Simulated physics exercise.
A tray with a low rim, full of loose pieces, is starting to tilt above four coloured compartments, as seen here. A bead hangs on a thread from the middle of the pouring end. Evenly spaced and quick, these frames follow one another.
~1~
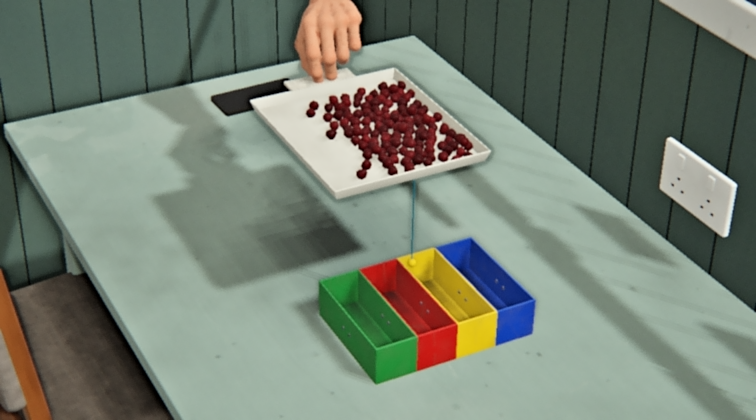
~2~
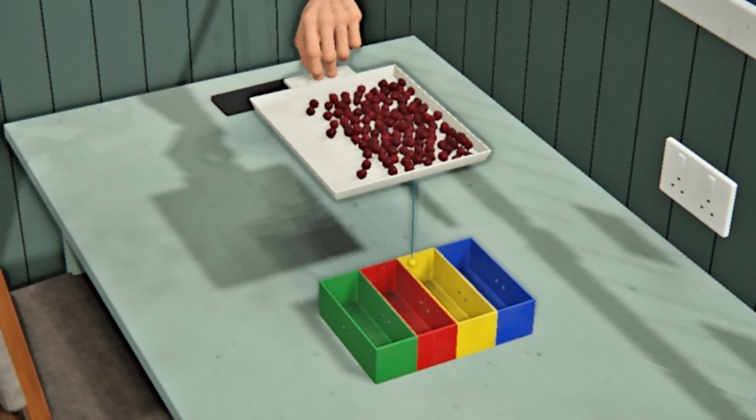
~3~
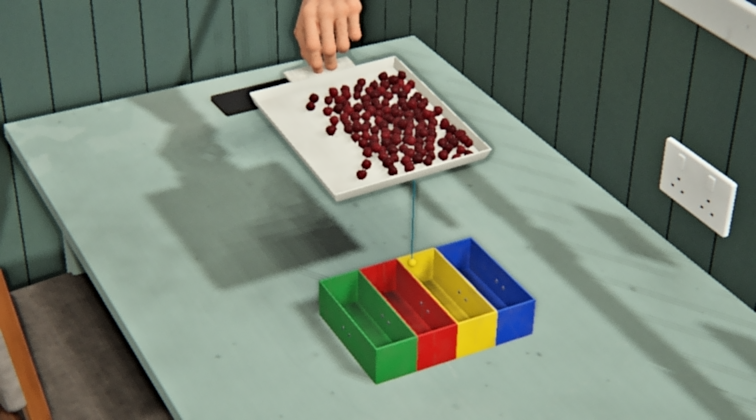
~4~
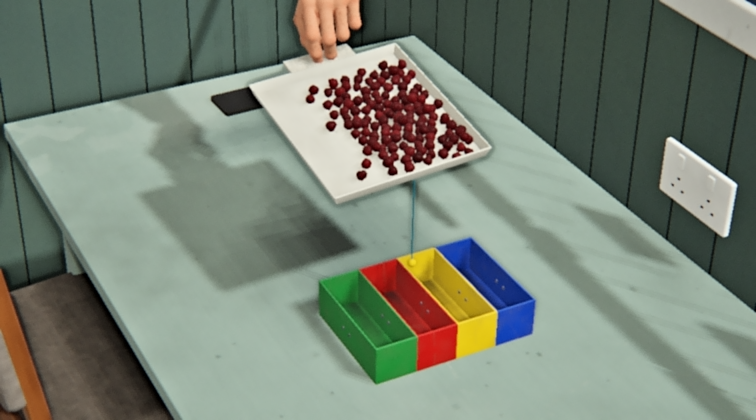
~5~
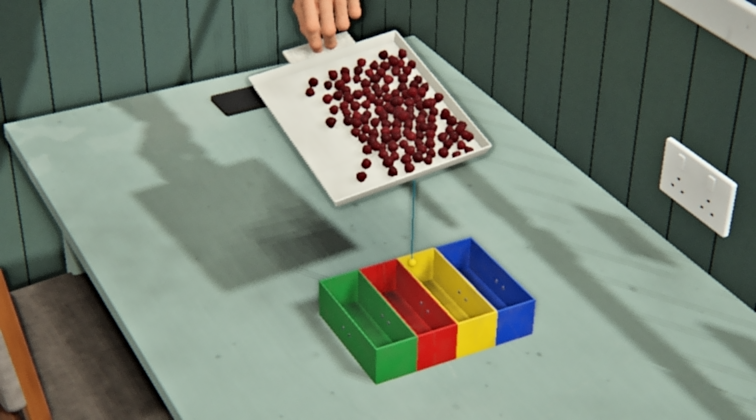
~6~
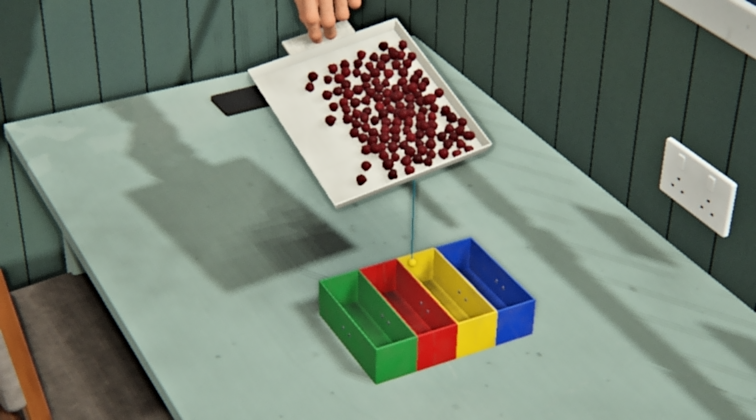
In the video, a hand holds a white tray of small dark red pieces above green, red, yellow and blue compartments, then gradually raises the handle end, tilting the tray toward its lower left corner while the pieces barely shift.
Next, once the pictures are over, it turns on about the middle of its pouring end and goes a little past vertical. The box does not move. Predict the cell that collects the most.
I would say the green cell.
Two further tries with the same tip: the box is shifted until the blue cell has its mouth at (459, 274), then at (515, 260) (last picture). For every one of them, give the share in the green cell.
First position: Some 50 %; second position: Some 20 %.
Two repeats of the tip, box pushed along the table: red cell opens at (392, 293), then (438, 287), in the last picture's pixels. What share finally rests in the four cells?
In order, about 80 and 30 in a hundred.
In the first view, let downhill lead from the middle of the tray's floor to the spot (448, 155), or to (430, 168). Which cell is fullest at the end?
First: The blue one. Second: The blue cell.
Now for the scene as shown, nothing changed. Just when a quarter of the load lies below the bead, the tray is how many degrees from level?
80°, roughly.
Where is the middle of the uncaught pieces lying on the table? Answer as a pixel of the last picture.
Centre, final frame: Roughly (289, 363).
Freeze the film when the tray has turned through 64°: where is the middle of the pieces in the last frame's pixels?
I'd put the middle of the pieces at roughly (373, 164).
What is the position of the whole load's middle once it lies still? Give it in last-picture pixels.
The centre comes to rest near (366, 337).
Shortly afterwards, tray tipped steeply; the bulk on the tray; only a few in the green cell; only a few in the red cell; a little falling or outside the box.
Next, tray tipped past a quarter turn; only a few on the tray; near a third in the green cell; near a quarter in the red cell; only a few in the yellow cell; only a few in the blue cell; near a third falling or outside the box.
Some moments later, tray tipped past a quarter turn; near half in the green cell; near a quarter in the red cell; only a few in the yellow cell; only a few in the blue cell; near a third falling or outside the box.
In the end, tray tipped past a quarter turn; near half in the green cell; near a quarter in the red cell; only a few in the yellow cell; only a few in the blue cell; near a third outside the box.
